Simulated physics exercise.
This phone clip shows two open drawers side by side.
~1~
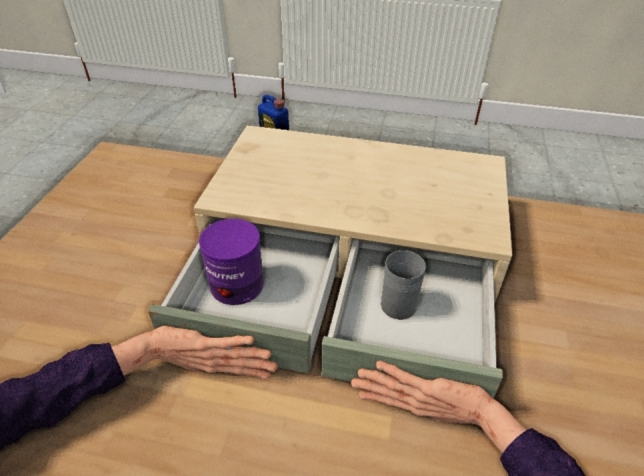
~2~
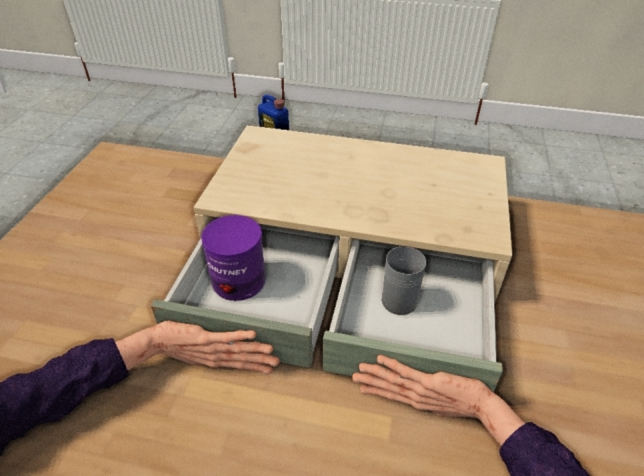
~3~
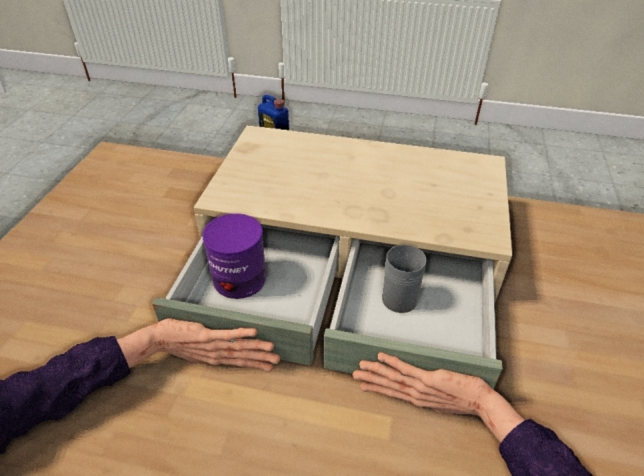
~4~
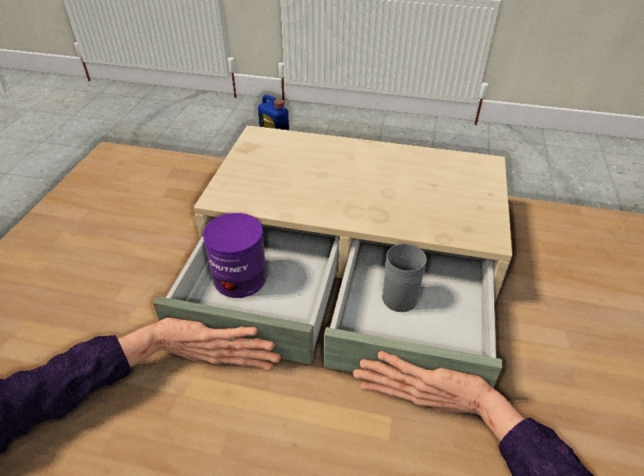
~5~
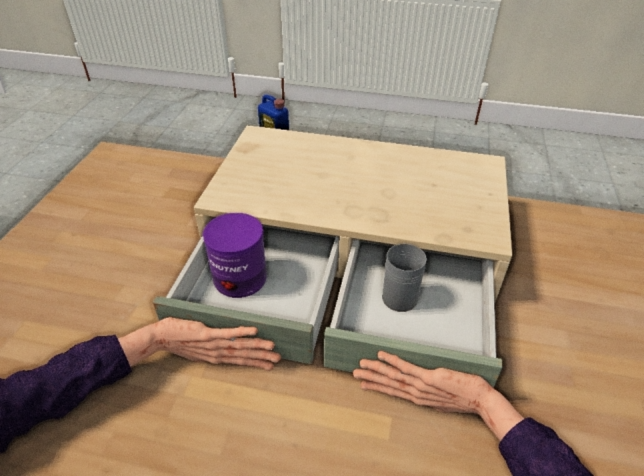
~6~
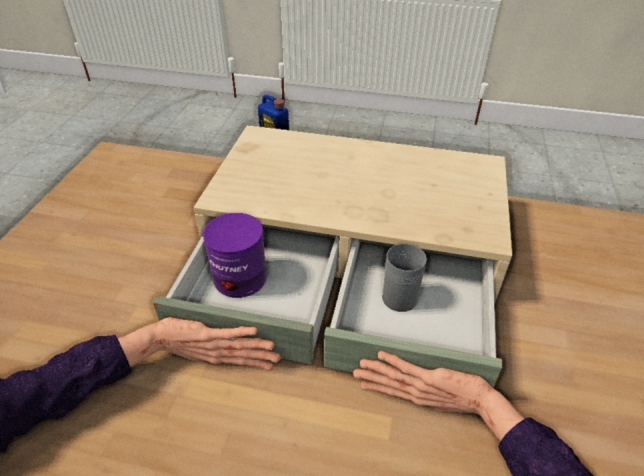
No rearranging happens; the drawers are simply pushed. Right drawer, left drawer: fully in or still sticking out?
Right drawer - sticking out; left drawer - sticking out.
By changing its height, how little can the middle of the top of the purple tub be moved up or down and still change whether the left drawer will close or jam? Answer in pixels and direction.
You'd need to go down by close to 16 pixels.
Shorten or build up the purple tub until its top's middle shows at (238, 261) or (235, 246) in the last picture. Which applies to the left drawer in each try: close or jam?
Taking the tries in order, it fits fully in; it fails to shut.
Then, 0.44 s after the last picture, right drawer about half in; left drawer about half in.
At rest, the right drawer jams; the left drawer jams.
